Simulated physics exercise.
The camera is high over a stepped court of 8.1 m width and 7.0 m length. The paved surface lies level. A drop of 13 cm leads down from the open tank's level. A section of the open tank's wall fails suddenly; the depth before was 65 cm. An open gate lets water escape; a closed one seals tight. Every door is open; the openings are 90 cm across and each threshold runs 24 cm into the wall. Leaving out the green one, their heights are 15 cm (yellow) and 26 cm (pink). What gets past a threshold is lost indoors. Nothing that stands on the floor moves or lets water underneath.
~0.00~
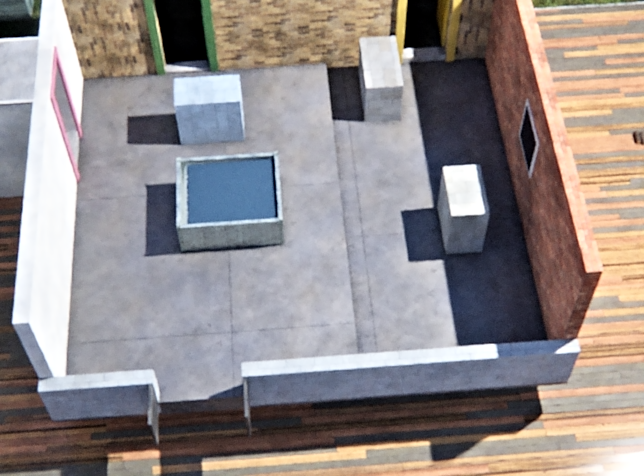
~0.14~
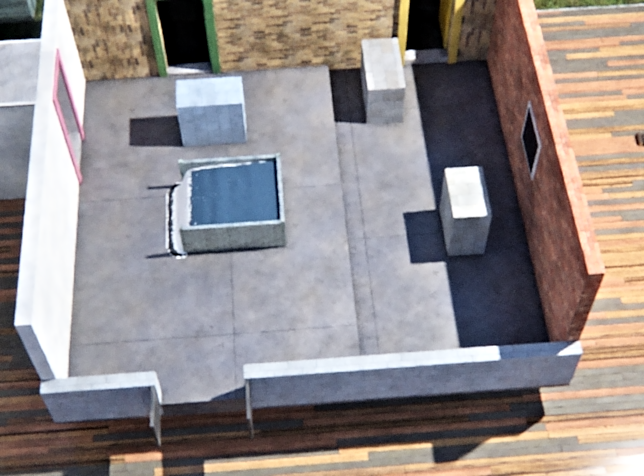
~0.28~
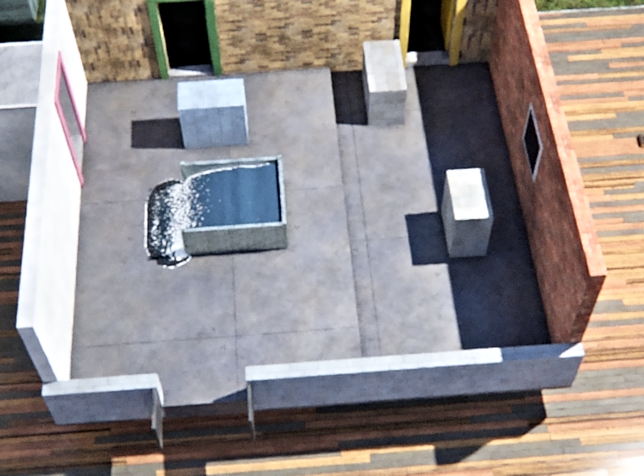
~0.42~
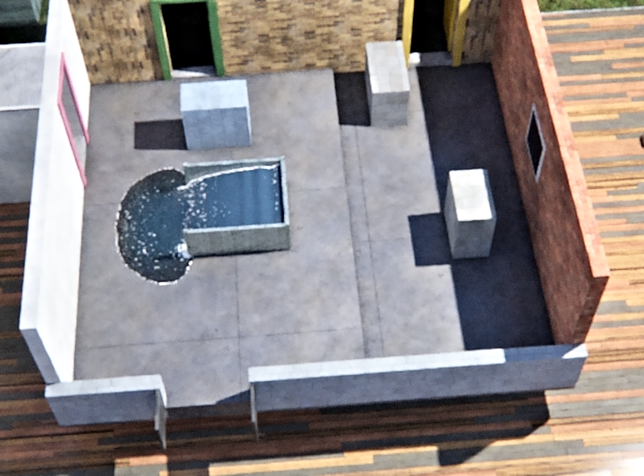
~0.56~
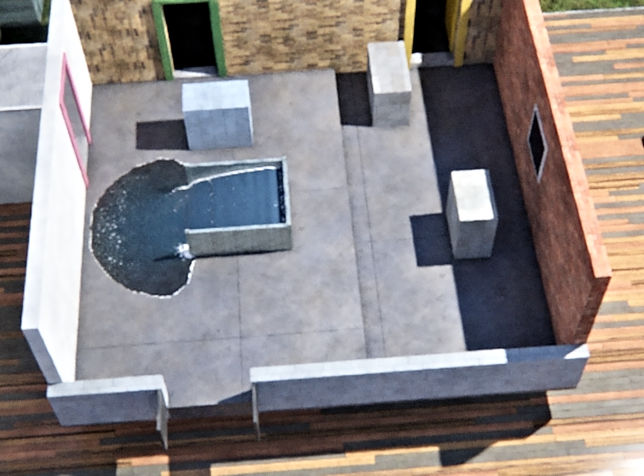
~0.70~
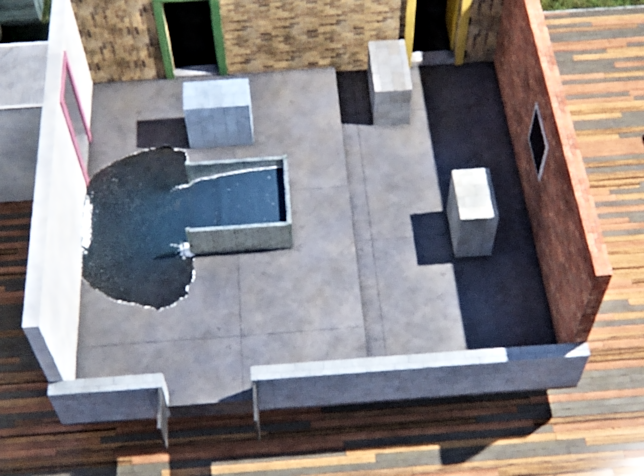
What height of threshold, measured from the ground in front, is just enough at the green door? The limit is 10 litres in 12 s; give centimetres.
About 5.5 cm.
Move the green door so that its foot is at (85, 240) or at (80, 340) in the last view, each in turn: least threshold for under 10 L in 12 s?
About 32 and 8.5 cm.
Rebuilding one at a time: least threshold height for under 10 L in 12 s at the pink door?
Roughly 15 cm at pink.
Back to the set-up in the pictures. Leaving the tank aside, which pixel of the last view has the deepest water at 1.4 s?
Around (84, 228).
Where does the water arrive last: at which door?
Last comes the yellow one.
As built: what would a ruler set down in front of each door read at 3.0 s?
Depths in cm: Green 7, yellow 0, pink 12.
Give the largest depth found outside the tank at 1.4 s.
About 38 cm.
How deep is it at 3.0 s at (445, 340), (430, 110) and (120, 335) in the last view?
About 0, 0 and 7 cm.
After 1.4 s water covers 15 % of the floor, deepest (38 cm) near (84, 228); it has not reached the green door.
After 3.0 s water covers 25 % of the floor, deepest (25 cm) near (75, 390); 7 cm at the green door, 0 litres in over its 5 cm threshold.
After 12.0 s water covers 90 % of the floor, deepest (7 cm) near (364, 81); 3 cm at the green door, 15 litres in over its 5 cm threshold.
At the green door as built, the water arrived by 2.7 s and peaked near 9 cm at 3.6 s.
Run again over the same 12 s with other heights there, 15 litres in over 5 cm, 4 litres over 7 cm. The limit of 10 litres is kept from about 5.5 cm up.
